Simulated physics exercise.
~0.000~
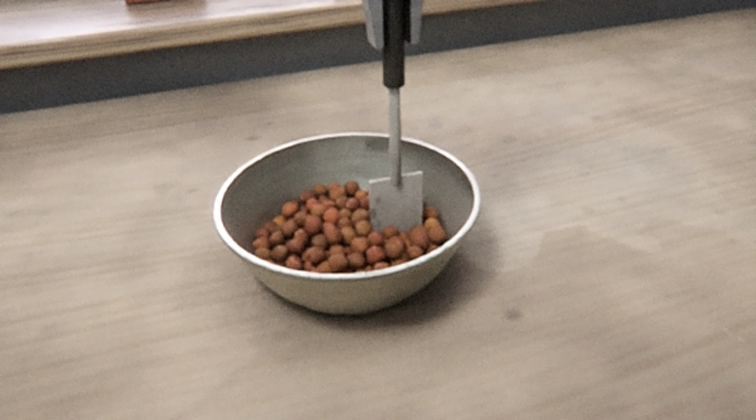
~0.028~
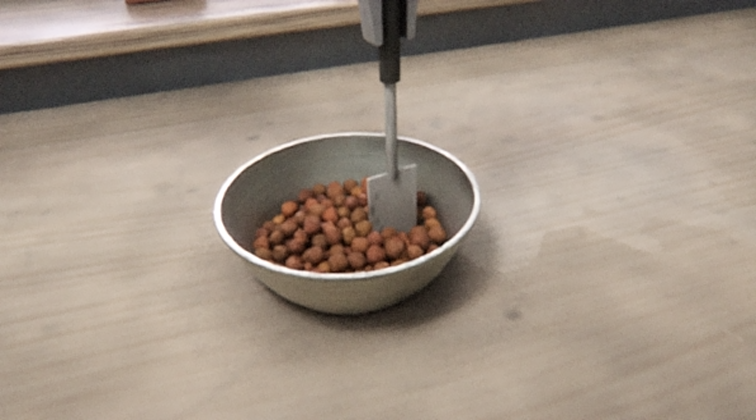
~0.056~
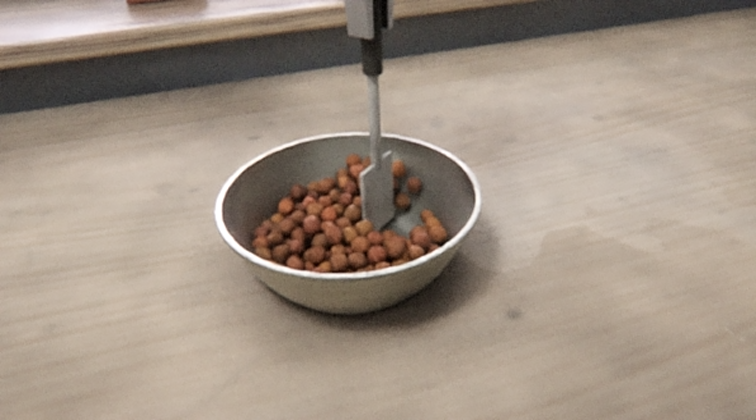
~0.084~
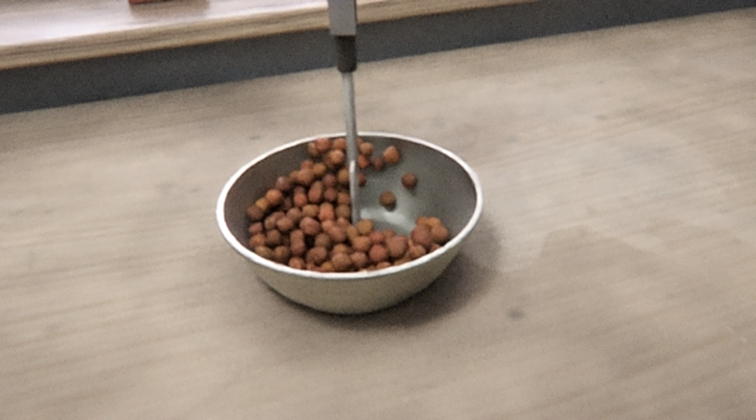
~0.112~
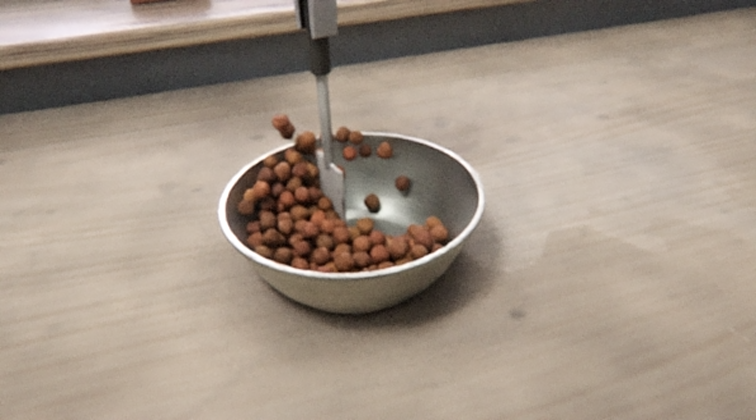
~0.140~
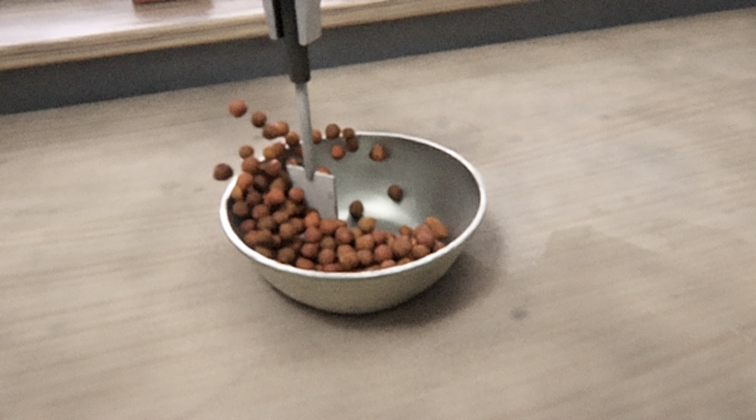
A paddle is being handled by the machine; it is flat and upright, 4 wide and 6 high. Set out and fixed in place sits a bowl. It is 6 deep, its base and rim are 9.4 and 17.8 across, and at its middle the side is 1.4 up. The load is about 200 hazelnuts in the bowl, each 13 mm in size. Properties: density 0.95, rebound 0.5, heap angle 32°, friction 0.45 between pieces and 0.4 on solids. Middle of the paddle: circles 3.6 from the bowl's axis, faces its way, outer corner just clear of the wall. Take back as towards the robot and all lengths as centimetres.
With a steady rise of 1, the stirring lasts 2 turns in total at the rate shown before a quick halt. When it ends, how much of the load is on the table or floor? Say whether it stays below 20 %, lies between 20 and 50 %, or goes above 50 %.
It lies between 20 and 50 %.
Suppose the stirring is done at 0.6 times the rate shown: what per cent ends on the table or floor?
Close to 10 in a hundred.
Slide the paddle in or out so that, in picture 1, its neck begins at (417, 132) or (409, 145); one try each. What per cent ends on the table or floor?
Close to 35 per cent for the first and close to 45 per cent for the second.
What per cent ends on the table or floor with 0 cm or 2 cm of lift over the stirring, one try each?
I'd say some 35 per cent, and some 35 per cent.
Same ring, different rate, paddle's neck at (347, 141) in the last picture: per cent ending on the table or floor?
It comes to around 10 percent.
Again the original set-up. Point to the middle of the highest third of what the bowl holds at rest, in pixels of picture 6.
Centre, approx.: (361, 215).
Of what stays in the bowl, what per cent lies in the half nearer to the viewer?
About 45 %.
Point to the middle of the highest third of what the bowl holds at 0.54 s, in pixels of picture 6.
The centre lies near (275, 243) in the last picture.
By 0.34 s, 359° round, highest piece 11 above the table; 147 in the bowl, 23 on the table or floor, 28 in flight or on the tool.
By 0.54 s, 225° round, highest piece 8 above the table; 134 in the bowl, 62 on the table or floor, 2 in flight or on the tool.
By 0.85 s, 0° round, highest piece 5 above the table; 130 in the bowl, 68 on the table or floor.
By 1.55 s, 0° round, highest piece 5 above the table; 130 in the bowl, 68 on the table or floor.
Final count, 130 in the bowl, 68 on the table or floor. That is 34 % on the table or floor.
